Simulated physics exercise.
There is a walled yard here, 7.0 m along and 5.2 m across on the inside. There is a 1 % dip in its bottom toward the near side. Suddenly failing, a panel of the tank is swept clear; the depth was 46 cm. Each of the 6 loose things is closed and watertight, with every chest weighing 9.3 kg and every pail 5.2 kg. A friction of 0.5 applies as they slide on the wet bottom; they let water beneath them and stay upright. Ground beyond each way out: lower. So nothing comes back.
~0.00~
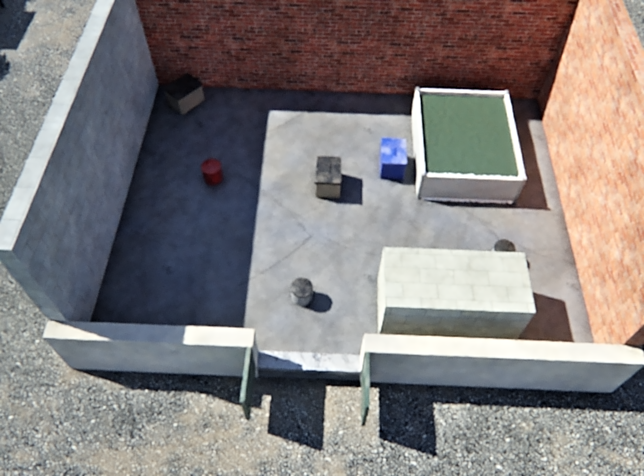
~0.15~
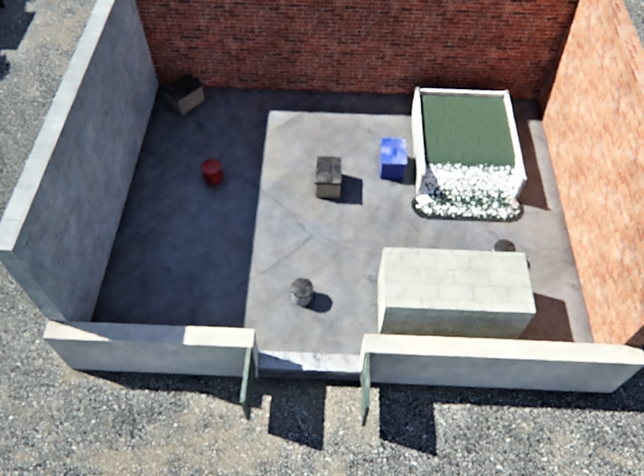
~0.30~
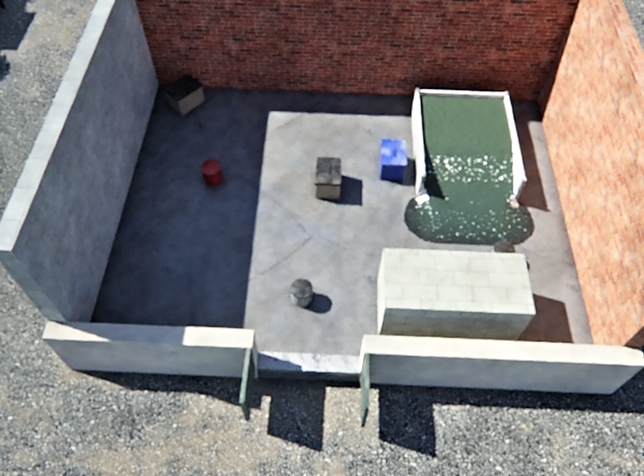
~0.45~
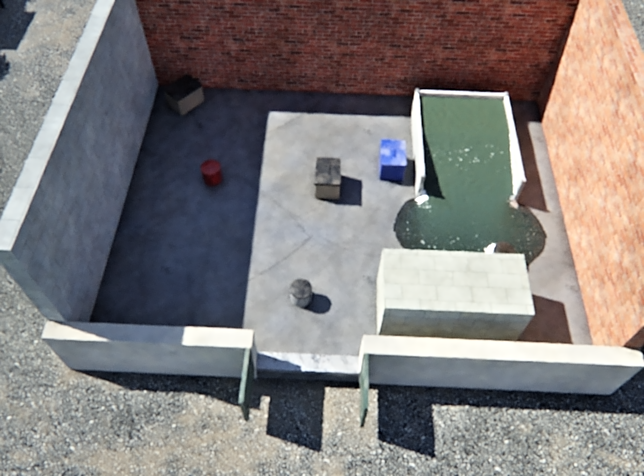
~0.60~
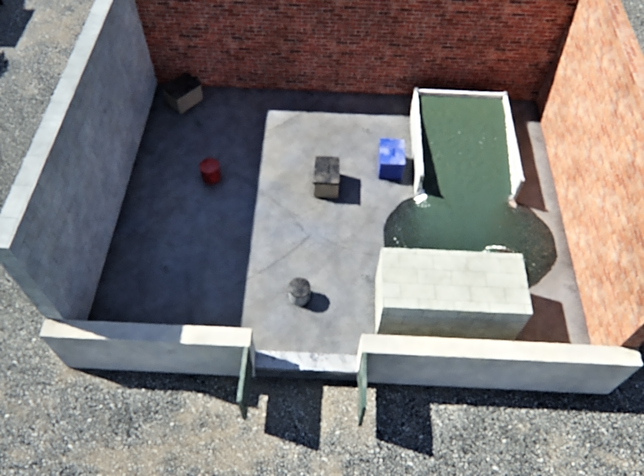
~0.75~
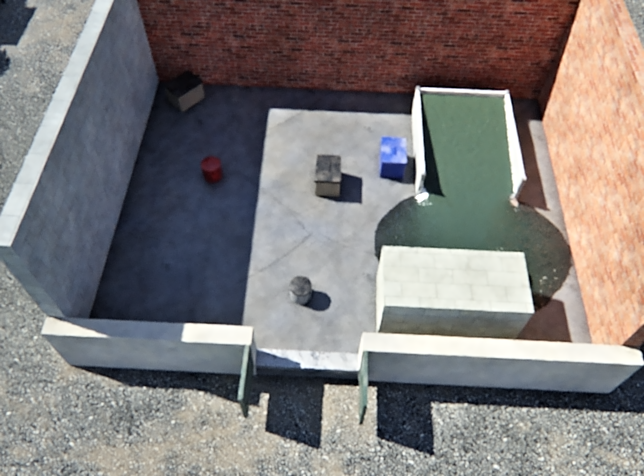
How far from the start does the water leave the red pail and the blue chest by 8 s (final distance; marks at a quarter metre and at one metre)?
One by one: Red pail: Scarcely budges; blue chest: Scarcely budges.
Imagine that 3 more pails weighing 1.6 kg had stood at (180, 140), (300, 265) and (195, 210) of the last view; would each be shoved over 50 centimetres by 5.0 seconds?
First inside the limit, then outside the limit, then outside the limit.
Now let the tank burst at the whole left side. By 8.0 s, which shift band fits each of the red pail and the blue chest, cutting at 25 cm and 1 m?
The red pail would be washed far off and the blue chest would be washed far off.
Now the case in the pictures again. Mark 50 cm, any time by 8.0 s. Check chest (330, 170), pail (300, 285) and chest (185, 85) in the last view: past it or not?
Within, beyond, within.
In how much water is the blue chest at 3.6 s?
About 0 cm.
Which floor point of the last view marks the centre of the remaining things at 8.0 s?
Mean position approx. (293, 208).
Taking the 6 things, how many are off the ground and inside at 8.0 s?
The number is 1.
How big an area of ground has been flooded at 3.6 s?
Some 22 m2 of it.
After 1.6 s the red pail is near (211, 164), 0.0 m from its start, aground; the blue chest is near (394, 150), 0.0 m from its start, aground; 0 of 6 are out; 1 afloat.
After 3.6 s the red pail is near (211, 164), 0.0 m from its start, aground; the blue chest is near (394, 150), 0.0 m from its start, aground; 0 of 6 are out; 1 afloat.
After 5.6 s the red pail is near (210, 164), 0.0 m from its start, aground; the blue chest is near (394, 150), 0.0 m from its start, aground; 0 of 6 are out; 0 afloat.
After 8.0 s the red pail is near (210, 164), 0.0 m from its start, aground; the blue chest is near (394, 150), 0.0 m from its start, aground; 0 of 6 are out; 1 afloat.
